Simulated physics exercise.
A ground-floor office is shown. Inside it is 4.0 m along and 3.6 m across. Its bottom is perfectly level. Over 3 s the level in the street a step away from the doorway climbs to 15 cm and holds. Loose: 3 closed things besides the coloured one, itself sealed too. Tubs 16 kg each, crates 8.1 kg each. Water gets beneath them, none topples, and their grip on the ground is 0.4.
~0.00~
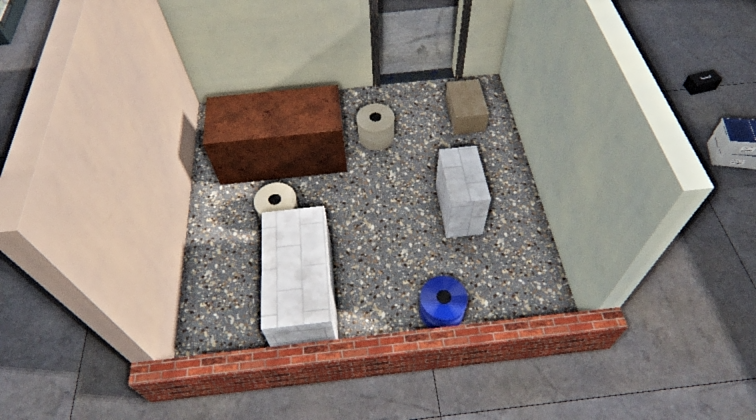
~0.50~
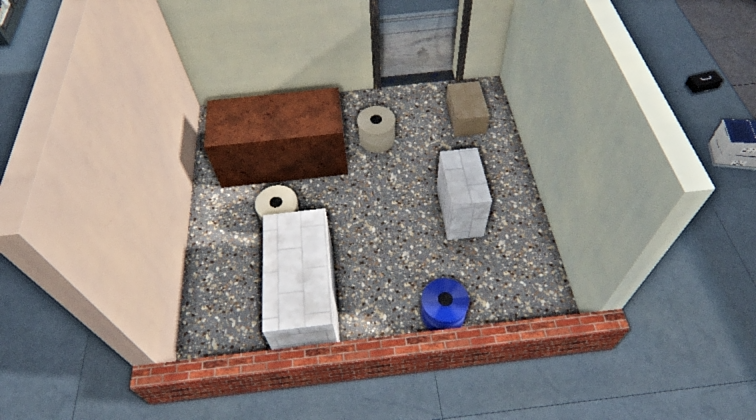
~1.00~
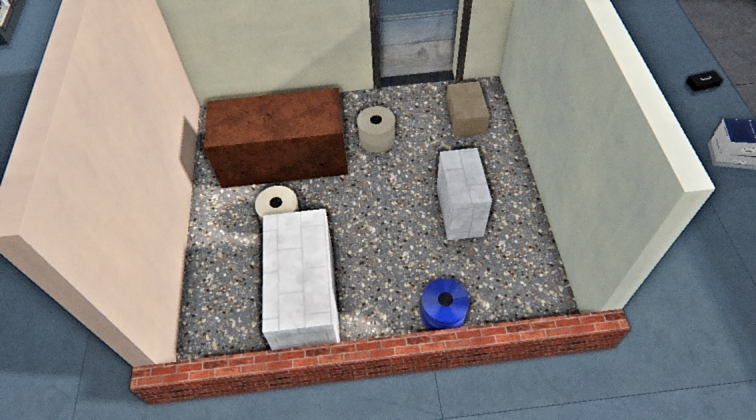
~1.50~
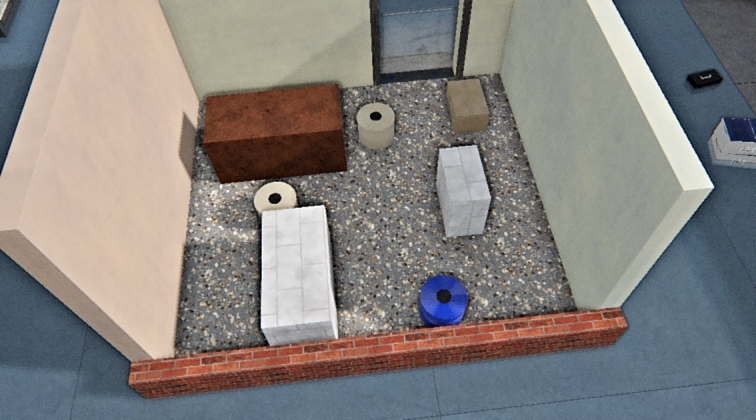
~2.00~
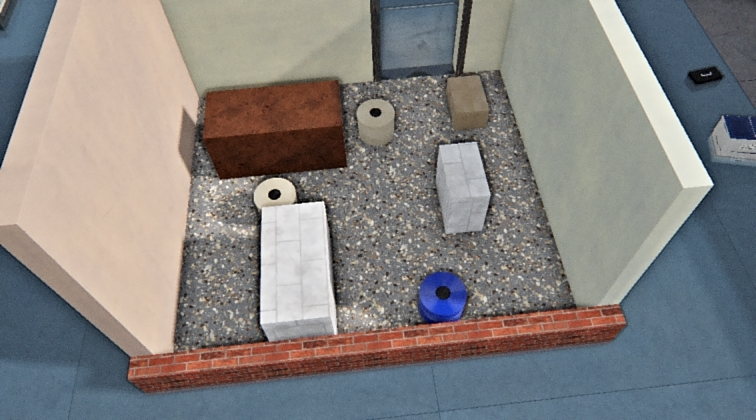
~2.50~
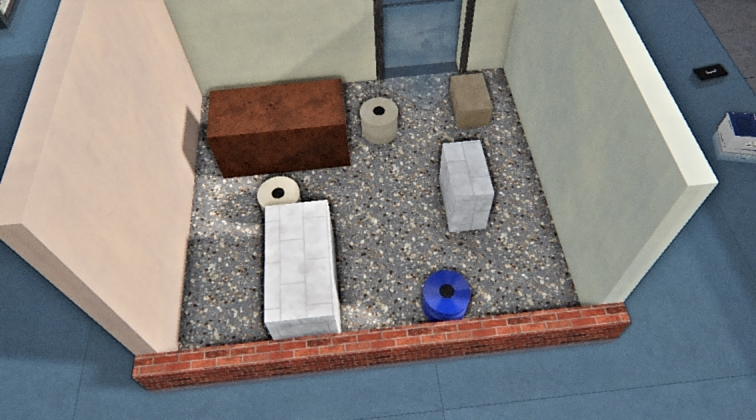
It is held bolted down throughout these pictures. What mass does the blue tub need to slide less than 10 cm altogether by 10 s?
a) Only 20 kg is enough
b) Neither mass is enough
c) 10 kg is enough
The answer is a.
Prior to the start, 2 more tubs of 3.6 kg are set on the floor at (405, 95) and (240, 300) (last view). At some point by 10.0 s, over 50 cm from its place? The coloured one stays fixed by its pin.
In the order given, beyond the mark and then within the mark.
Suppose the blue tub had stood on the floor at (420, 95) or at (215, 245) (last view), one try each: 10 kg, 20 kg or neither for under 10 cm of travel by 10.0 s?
No load; any load.
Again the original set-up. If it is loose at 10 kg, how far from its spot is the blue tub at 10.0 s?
Roughly 80 cm.
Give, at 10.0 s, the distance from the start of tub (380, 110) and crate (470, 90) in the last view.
In that order: 0 cm, 250 cm.
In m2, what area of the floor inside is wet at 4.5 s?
About 5.5 m2.
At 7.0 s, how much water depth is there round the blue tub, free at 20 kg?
About 6 cm.
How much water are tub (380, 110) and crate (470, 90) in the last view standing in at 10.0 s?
First about 4 cm, second about 9 cm.
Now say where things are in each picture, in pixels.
The blue tub at (444, 297) rests on the ground; water covers 0.0 m2; 0 of 4 have shifted, in the first picture.
The blue tub at (445, 299) rests on the ground; water covers 0.0 m2; 0 of 4 have shifted, in the second picture.
The blue tub at (445, 300), on the bottom; water covers 0.0 m2; 0 of 4 have shifted, in the third picture.
The blue tub at (444, 296), on the bottom; 0.0 m2 under water; 0 of 4 have shifted, in the fourth picture.
The blue tub at (443, 293) rests on the ground; water covers 0.0 m2; 0 of 4 have shifted, in the fifth picture.
The blue tub at (447, 291) rests on the ground; 0.4 m2 under water; 0 of 4 have shifted, in the sixth picture.
After 3.5 s the blue tub would be 0 cm from its start with 10 kg and 0 cm from its start with 20 kg; 0 cm of water round it then.
After 4.5 s the blue tub would be 0 cm from its start with 10 kg and 0 cm from its start with 20 kg; 0 cm of water round it then.
After 7.0 s the blue tub would be 4 cm from its start with 10 kg and 0 cm from its start with 20 kg; 6 cm of water round it then.
After 10.0 s the blue tub would be 79 cm from its start with 10 kg and 0 cm from its start with 20 kg; 8 cm of water round it then.
